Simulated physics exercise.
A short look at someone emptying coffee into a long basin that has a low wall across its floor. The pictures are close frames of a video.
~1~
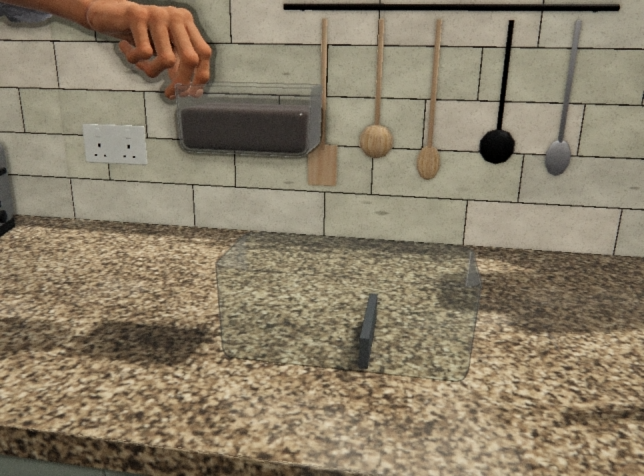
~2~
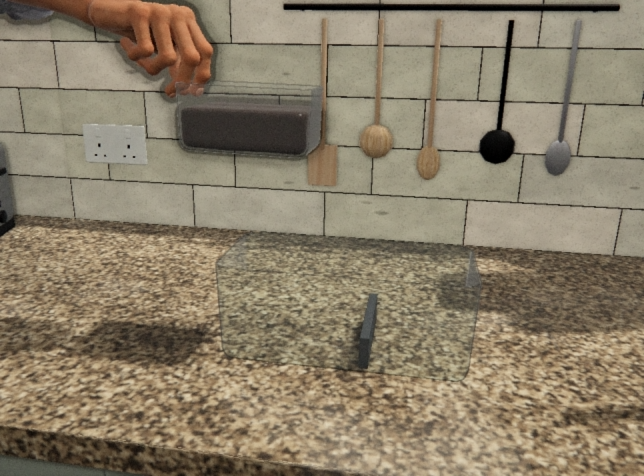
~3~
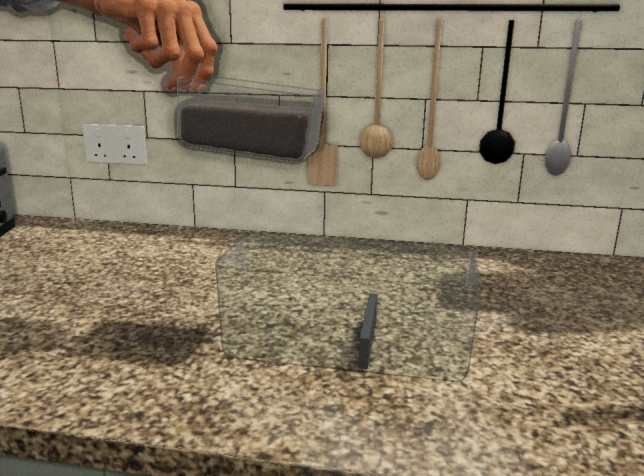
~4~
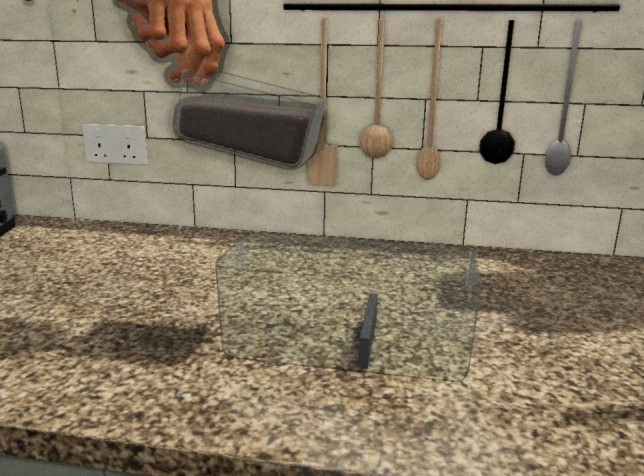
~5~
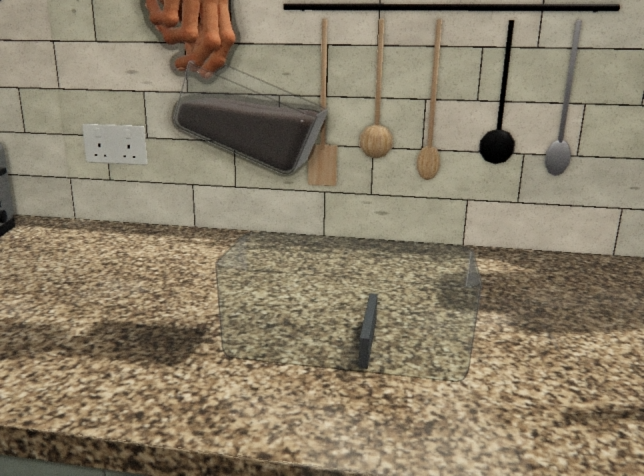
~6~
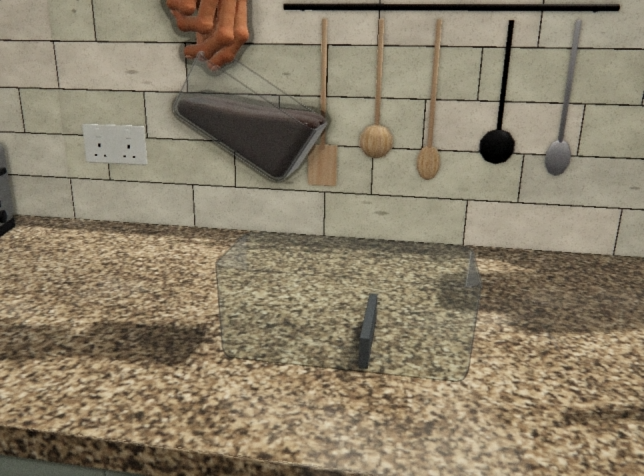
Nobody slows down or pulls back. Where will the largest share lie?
Most lies in the left-hand part.
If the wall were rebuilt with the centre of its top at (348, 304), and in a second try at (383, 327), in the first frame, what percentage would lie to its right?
In turn 60 and 25 in a hundred.
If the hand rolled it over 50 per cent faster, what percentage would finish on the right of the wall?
It comes to 15 per cent or so.
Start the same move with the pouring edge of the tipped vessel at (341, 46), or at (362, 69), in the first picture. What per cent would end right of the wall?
First some 60, then 65 per cent.
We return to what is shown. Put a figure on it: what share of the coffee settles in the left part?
Some 60 per cent.
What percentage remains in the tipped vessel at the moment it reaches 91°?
Close to 20 per cent.
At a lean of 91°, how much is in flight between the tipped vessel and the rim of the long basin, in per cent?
About 50 per cent.
A moment on, the tilt is 91° and 22 per cent is still to pour, 12 is left of the wall and 16 right of it.
Next, the tilt is 108° and 6 per cent is still to pour, 50 is left of the wall and 35 right of it.
Then the tilt is 108° and 0 per cent is still to pour, 61 is left of the wall and 34 right of it.
Later the tilt is 108° and 0 per cent is still to pour, 62 is left of the wall and 34 right of it.
At rest 62 per cent lies left of the wall, 34 right of it and 3 outside.
